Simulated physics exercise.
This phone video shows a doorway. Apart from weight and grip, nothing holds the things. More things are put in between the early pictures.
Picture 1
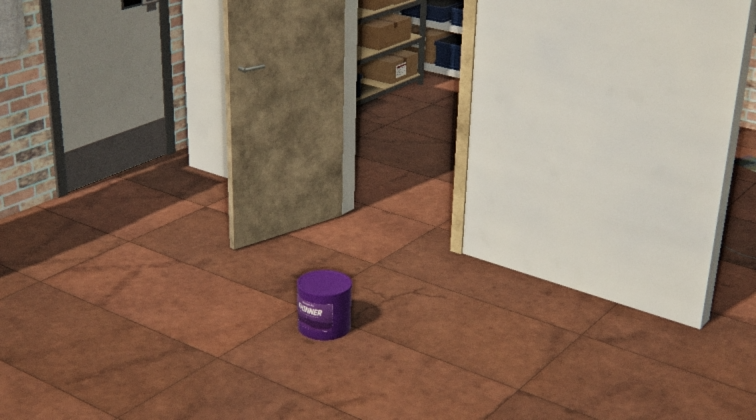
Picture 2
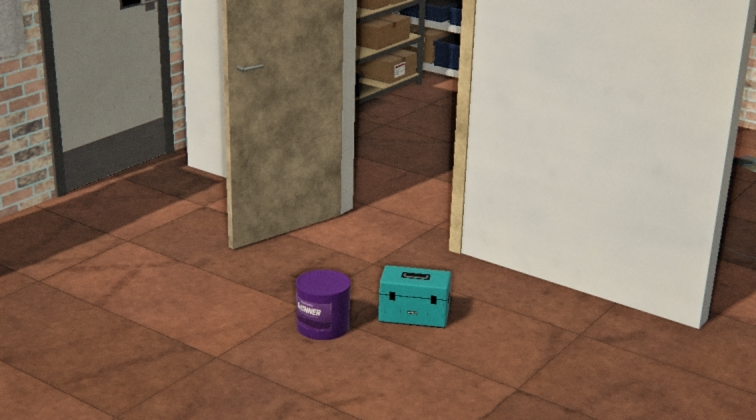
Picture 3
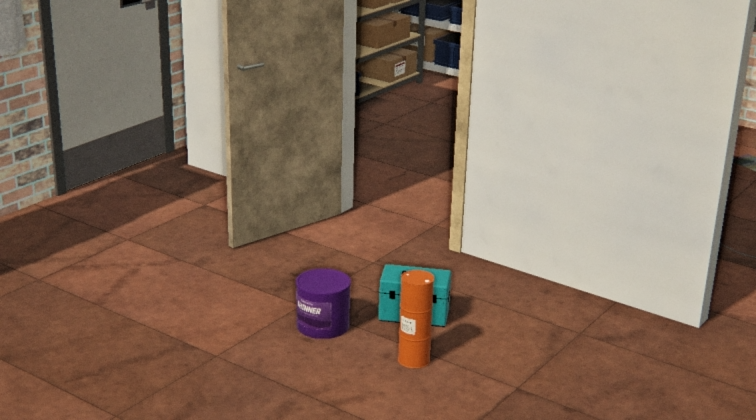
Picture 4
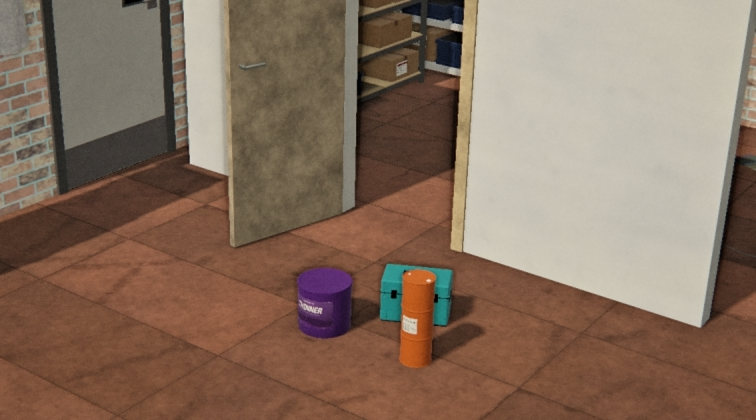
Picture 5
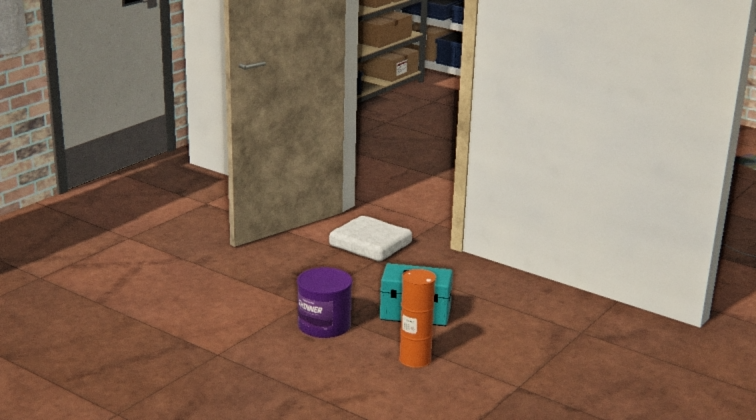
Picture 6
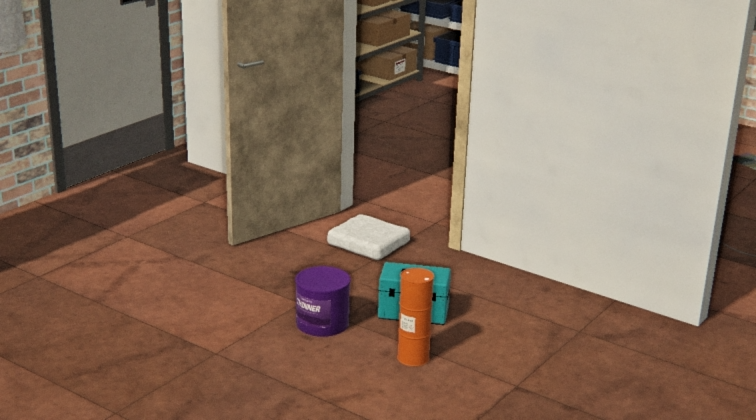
A door stands open while a toolbox, orange canister and white cushion appear near a purple pail.
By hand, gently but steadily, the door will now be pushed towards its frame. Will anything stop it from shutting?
Most likely it will sit flush in the frame.
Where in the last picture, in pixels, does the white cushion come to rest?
It winds up at roughly (437, 218).
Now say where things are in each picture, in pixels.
The first picture shows door wide open and still.
The second picture shows door wide open and still; turquoise toolbox (415, 296).
The third picture shows door wide open and still; purple pail (323, 304); turquoise toolbox (415, 295).
The fourth picture shows door wide open and still; orange canister (417, 319); purple pail (325, 303).
The fifth picture shows door wide open and still; turquoise toolbox (416, 294); orange canister (417, 319).
The sixth picture shows door wide open and still; white cushion (369, 237); purple pail (323, 301).
Then, 0.80 s on from there, open by 74°.
Then, 1.30 s on from there, open by 46°; white cushion shifted a little near (395, 236).
Then, 1.70 s on from there, open by 25°; white cushion shifted about its own width near (421, 231).
Then, 2.10 s on from there, open by 5°; white cushion shifted about its own width near (431, 223).
In the end, open by 0°; moved from the start, white cushion; the other 3 unmoved. At the end, from the last picture's camera, white cushion near (437, 218).
